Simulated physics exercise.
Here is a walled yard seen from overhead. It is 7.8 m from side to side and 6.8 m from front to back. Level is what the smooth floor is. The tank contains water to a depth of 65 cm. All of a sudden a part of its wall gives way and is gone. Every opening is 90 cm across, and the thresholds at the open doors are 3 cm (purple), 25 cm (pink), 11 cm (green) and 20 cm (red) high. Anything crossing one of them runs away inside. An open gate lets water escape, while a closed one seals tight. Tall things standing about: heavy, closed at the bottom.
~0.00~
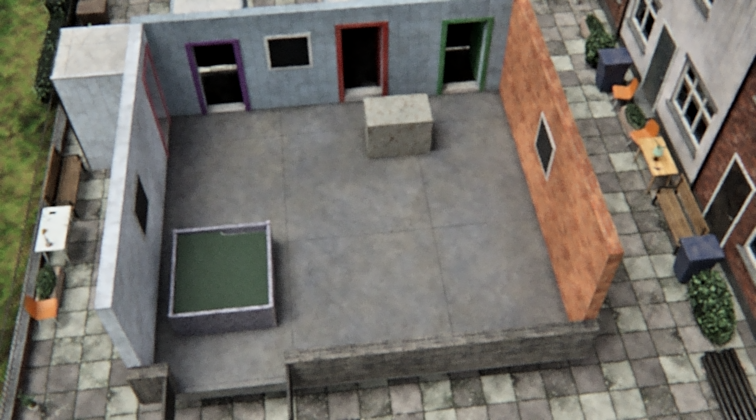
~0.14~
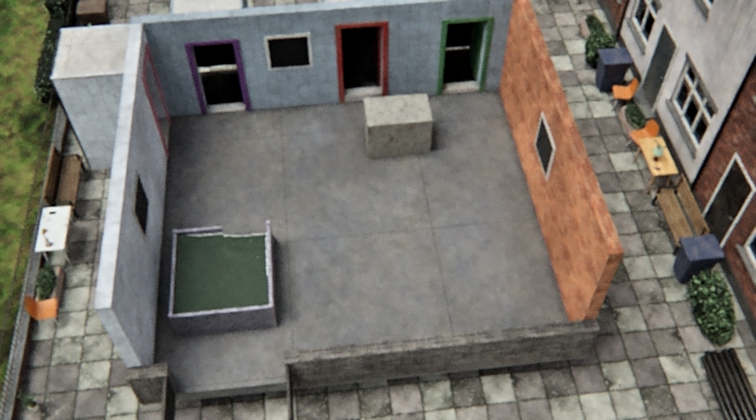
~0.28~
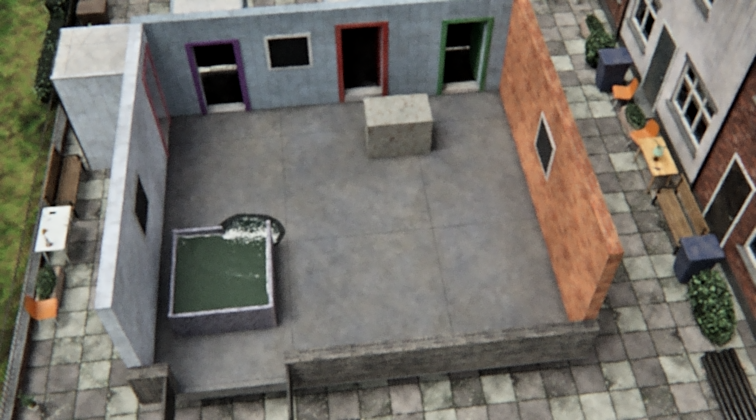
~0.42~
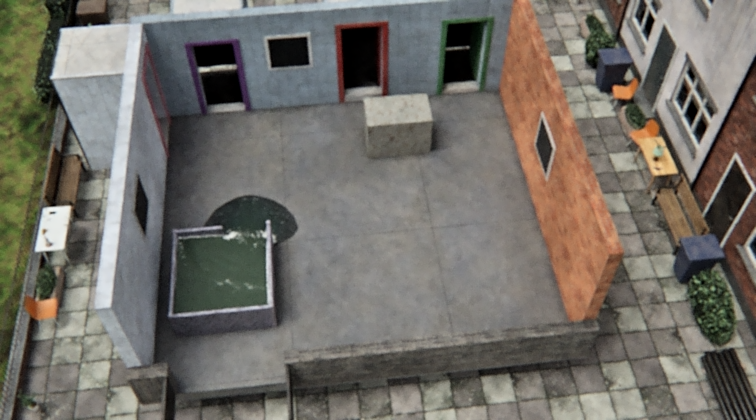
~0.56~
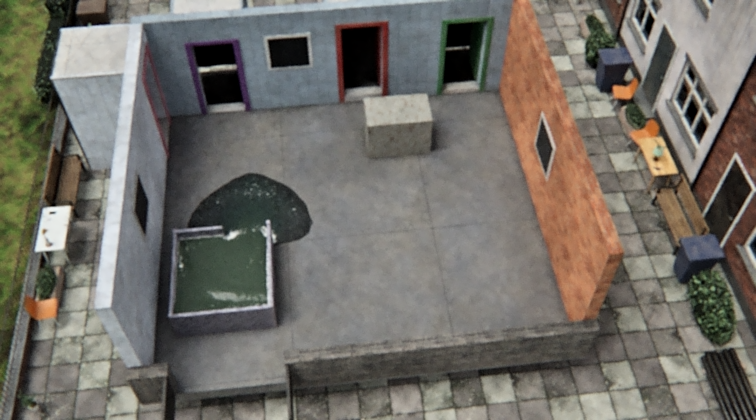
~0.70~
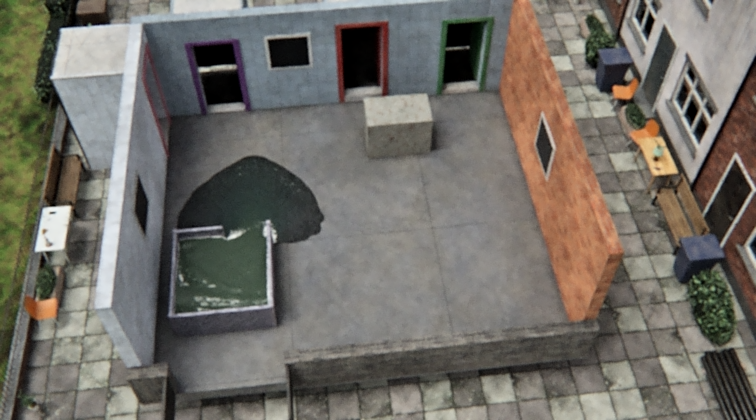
In a walled yard seen from above, a square tank of dark green water loses part of its far wall, and water pours through the gap, spreading in a widening rounded pool across the smooth grey floor behind and beside it.
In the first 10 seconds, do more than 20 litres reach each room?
At the purple door the inflow will be out of bounds, at the pink door the inflow will be within bounds, at the green door the inflow will be within bounds, at the red door the inflow will be within bounds.
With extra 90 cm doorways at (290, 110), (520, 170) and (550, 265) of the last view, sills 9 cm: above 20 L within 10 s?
The first one exceeds it, the second one doesn't reach it, and the third one doesn't reach it.
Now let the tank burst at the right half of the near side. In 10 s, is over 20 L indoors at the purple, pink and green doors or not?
Against that limit: Purple not over, pink not over, green under.
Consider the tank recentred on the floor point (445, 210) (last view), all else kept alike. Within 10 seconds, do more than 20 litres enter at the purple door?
Lab note: Purple door, limit held.
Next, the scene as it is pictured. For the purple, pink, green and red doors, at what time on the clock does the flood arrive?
Arrival times: Purple 1.3 seconds, pink 1.6 seconds, green 3.0 seconds, red 2.2 seconds.
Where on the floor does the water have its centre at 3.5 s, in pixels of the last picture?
I'd put it close to (262, 208).
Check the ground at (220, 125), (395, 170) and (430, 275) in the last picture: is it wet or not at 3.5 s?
Listed in sequence, the spots are drenched, drenched and bone dry.
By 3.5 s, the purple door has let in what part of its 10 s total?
Roughly 45 percent is in by then.
After 1.4 s water covers 25 % of the floor and is deepest (30 cm) near (251, 238); purple door 2 cm at the sill, 0 L in, pink door not reached, green door not reached, red door not reached.
After 2.2 s water covers 35 % of the floor and is deepest (28 cm) near (170, 120); purple door 6 cm at the sill, 41 L in, pink door 10 cm at the sill, 0 L in, green door not reached, red door 10 cm at the sill, 0 L in.
After 3.5 s water covers 40 % of the floor and is deepest (20 cm) near (241, 120); purple door 16 cm at the sill, 137 L in, pink door 14 cm at the sill, 0 L in, green door 2 cm at the sill, 0 L in, red door 13 cm at the sill, 0 L in.
After 6.0 s water covers 45 % of the floor and is deepest (12 cm) near (476, 95); purple door 10 cm at the sill, 230 L in, pink door 10 cm at the sill, 0 L in, green door 8 cm at the sill, 0 L in, red door 8 cm at the sill, 1 L in.
After 10.0 s water covers 75 % of the floor and is deepest (8 cm) near (455, 102); purple door 6 cm at the sill, 293 L in, pink door 6 cm at the sill, 0 L in, green door 7 cm at the sill, 0 L in, red door 5 cm at the sill, 1 L in.
